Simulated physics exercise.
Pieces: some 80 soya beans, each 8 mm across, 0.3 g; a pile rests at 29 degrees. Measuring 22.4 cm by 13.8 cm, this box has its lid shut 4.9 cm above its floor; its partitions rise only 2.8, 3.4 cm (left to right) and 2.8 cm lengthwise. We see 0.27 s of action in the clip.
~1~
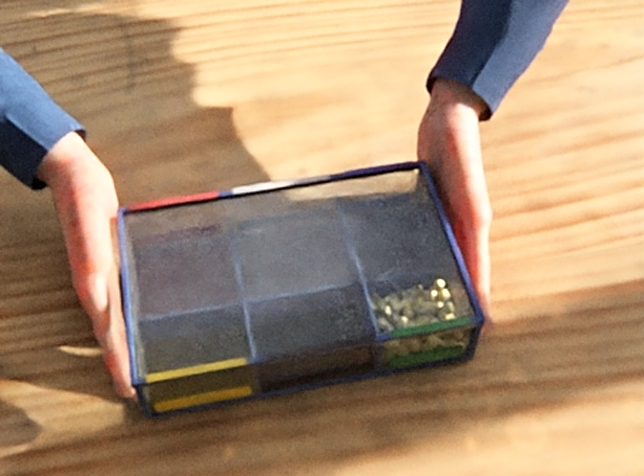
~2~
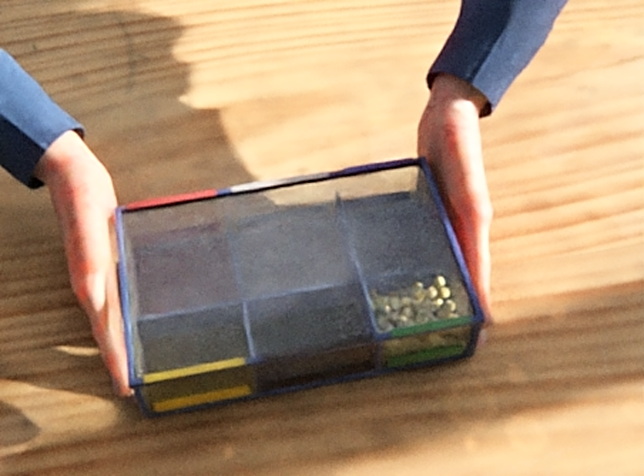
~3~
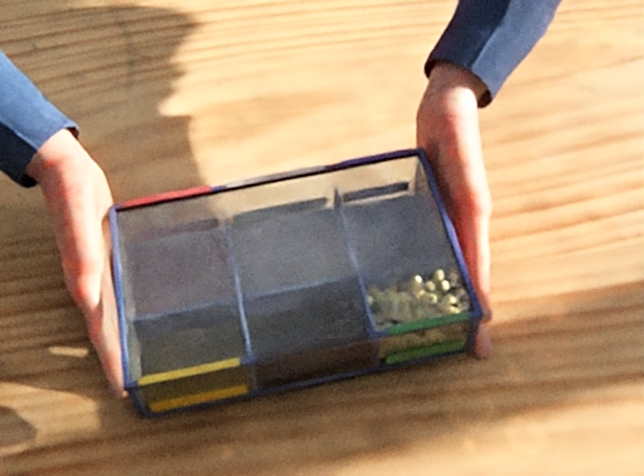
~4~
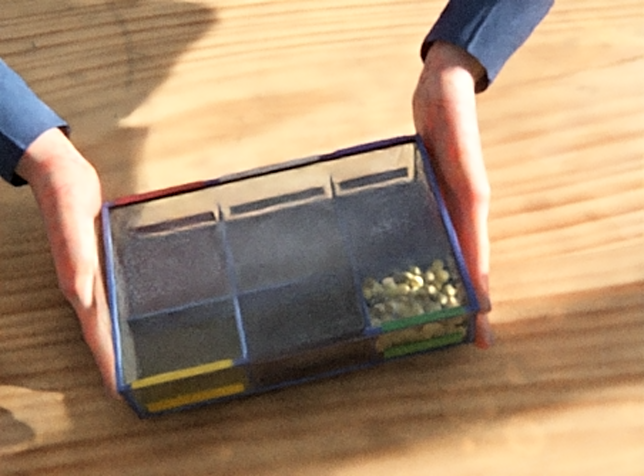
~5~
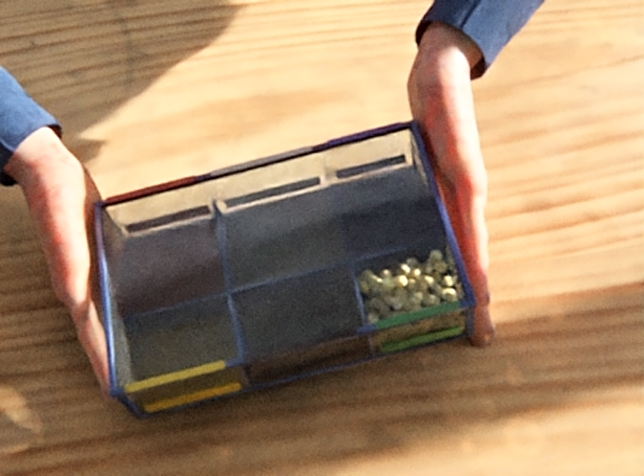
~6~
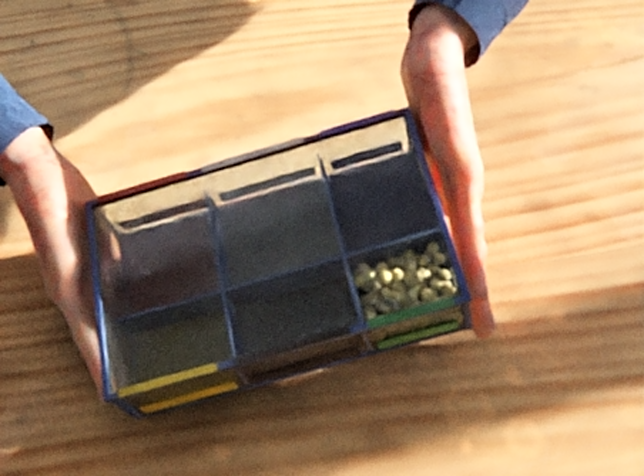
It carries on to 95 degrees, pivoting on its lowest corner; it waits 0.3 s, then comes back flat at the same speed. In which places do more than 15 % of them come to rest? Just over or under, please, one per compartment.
Red compartment: Under, blue compartment: Under, green compartment: Over, yellow compartment: Over, white compartment: Under, black compartment: Under.
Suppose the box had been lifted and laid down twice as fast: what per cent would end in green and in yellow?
Then green would get 70 per cent, while yellow would get 25 per cent.
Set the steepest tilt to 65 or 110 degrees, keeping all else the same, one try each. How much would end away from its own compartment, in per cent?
Roughly 5 percent for the first try and 40 percent for the second.
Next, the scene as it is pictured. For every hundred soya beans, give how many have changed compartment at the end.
About 25 percent of it.
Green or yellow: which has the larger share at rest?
It's the green one that holds more.
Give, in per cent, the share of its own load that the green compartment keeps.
I'd put it at roughly 70 per cent.
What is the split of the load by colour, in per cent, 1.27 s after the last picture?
Red = 0, blue = 0, green = 80, yellow = 10, white = 0, black = 10 (per cent).
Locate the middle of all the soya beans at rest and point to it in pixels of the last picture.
In the last view, approximately (388, 344).
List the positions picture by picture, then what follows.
The first picture shows box tilt 0 degrees, front corners at (137, 381) and (477, 319); green 100 %.
The second picture shows box tilt 1 degrees, front corners at (135, 381) and (477, 317).
The third picture shows box tilt 4 degrees, front corners at (130, 383) and (475, 313), lowest corner left front.
The fourth picture shows box tilt 8 degrees, front corners at (123, 387) and (472, 307), lowest corner left front.
The fifth picture shows box tilt 11 degrees, front corners at (117, 390) and (468, 301), lowest corner left front.
The sixth picture shows box tilt 16 degrees, front corners at (111, 395) and (463, 297), lowest corner left front; green 100 %.
Then, 1.27 s after the last picture, tilt 95 degrees; green 80 %, yellow 10 %, black 10 %.
Then, 2.11 s after the last picture, tilt 48 degrees; green 75 %, yellow 20 %.
Then, 2.97 s after the last picture, tilt 0 degrees; green 75 %, yellow 20 %, black 5 %.
In the end, red 0 %, blue 0 %, green 75 %, yellow 20 %, white 0 %, black 5 %.
